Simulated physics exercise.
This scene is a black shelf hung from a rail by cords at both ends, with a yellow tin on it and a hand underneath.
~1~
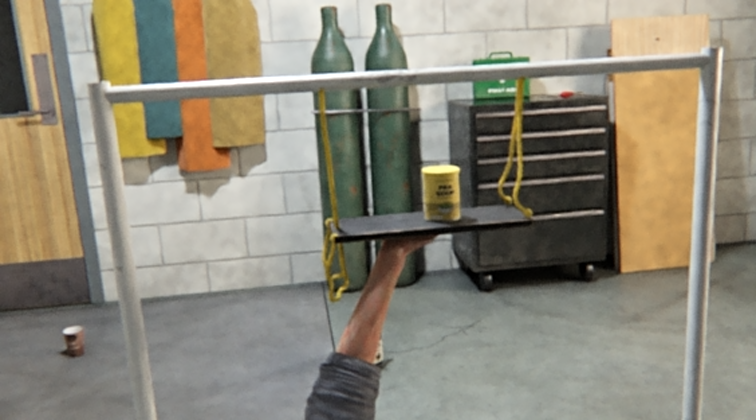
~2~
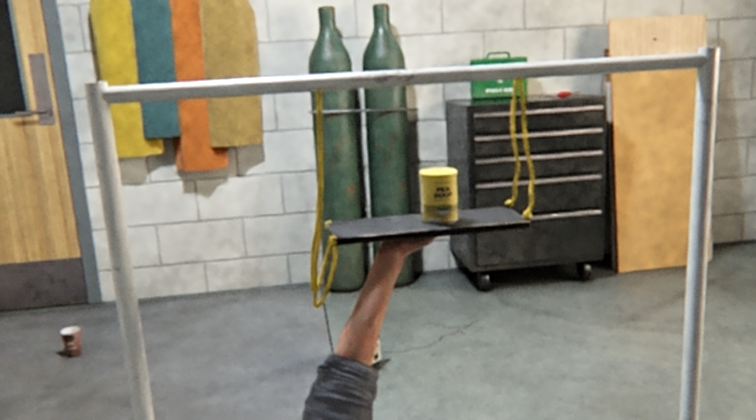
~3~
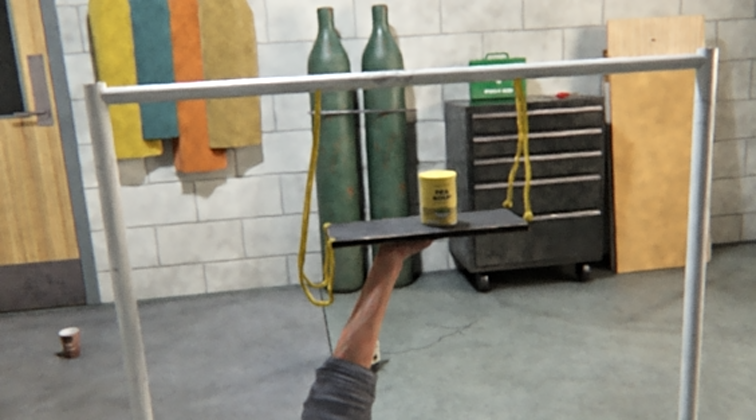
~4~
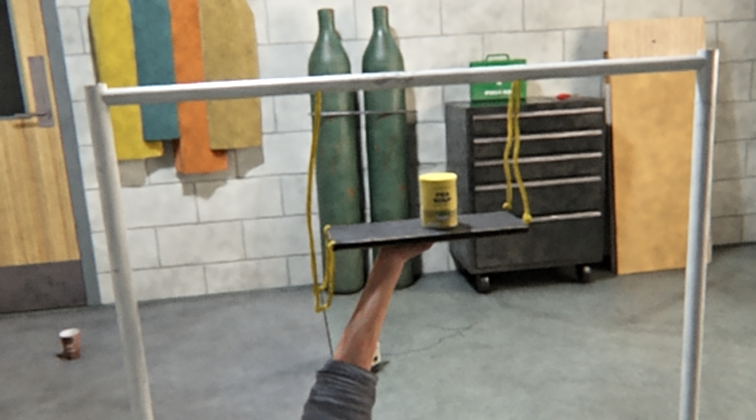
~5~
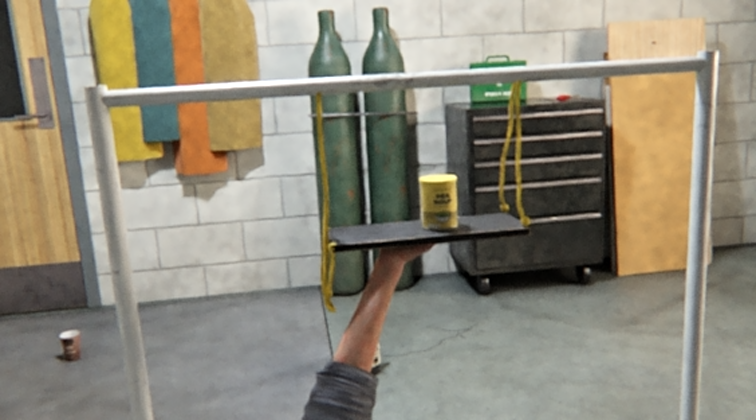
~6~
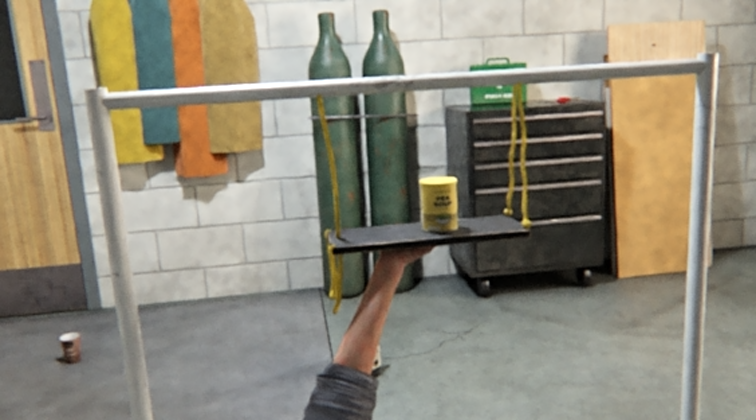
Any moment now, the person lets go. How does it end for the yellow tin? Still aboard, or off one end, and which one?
It ends off the left end.
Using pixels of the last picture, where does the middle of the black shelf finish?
Somewhere around (463, 298).
Then, 0.42 s past the final frame, board tipped 40° down to the left; tin falling near (379, 336).
Then, 0.96 s past the final frame, board tipped 56° down to the left; tin on the floor.
Then, 1.50 s past the final frame, board tipped 44° down to the left; tin on the floor.
When it is over, board tipped 46° down to the left; tin on the floor. The yellow tin falls from the left end.
